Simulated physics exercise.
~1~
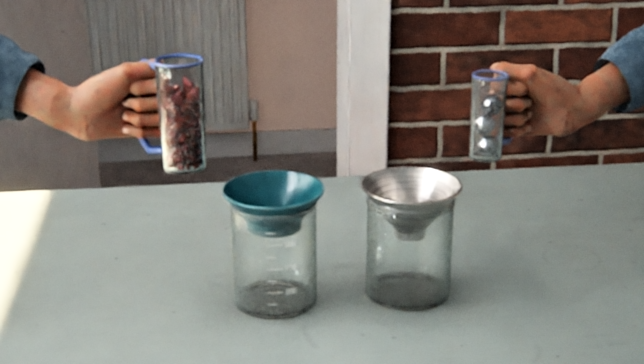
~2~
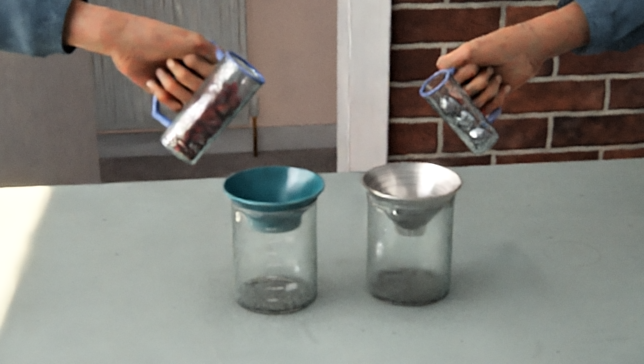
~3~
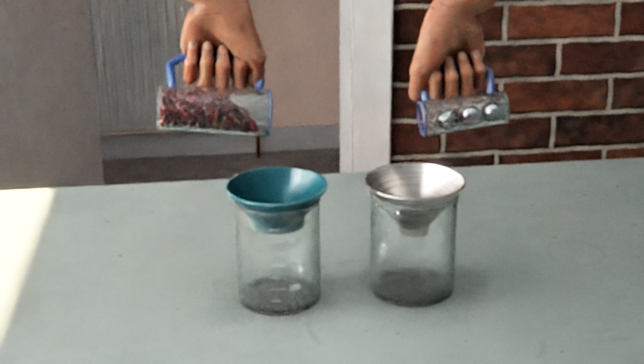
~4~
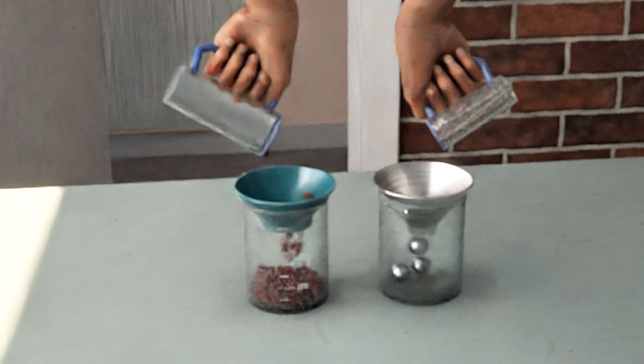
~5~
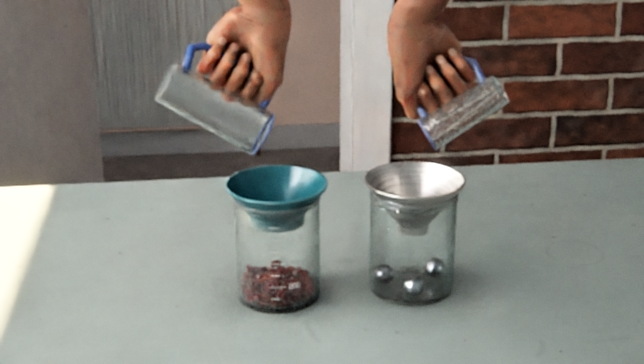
Two hands hold clear cups with blue rims and handles above a pale grey-green table, seen from the front by a slightly swaying camera, with a grey wall and red brick behind. The left cup holds small dark red pieces, the right one shiny silver balls. Below stand two clear jars, the left topped by a teal funnel, the right by a silver one. The hands bring the cups inward and tip them onto their sides, then further over. The red pieces and the balls drop through the funnels, ending in a heap and three balls in the jars, with both cups empty.
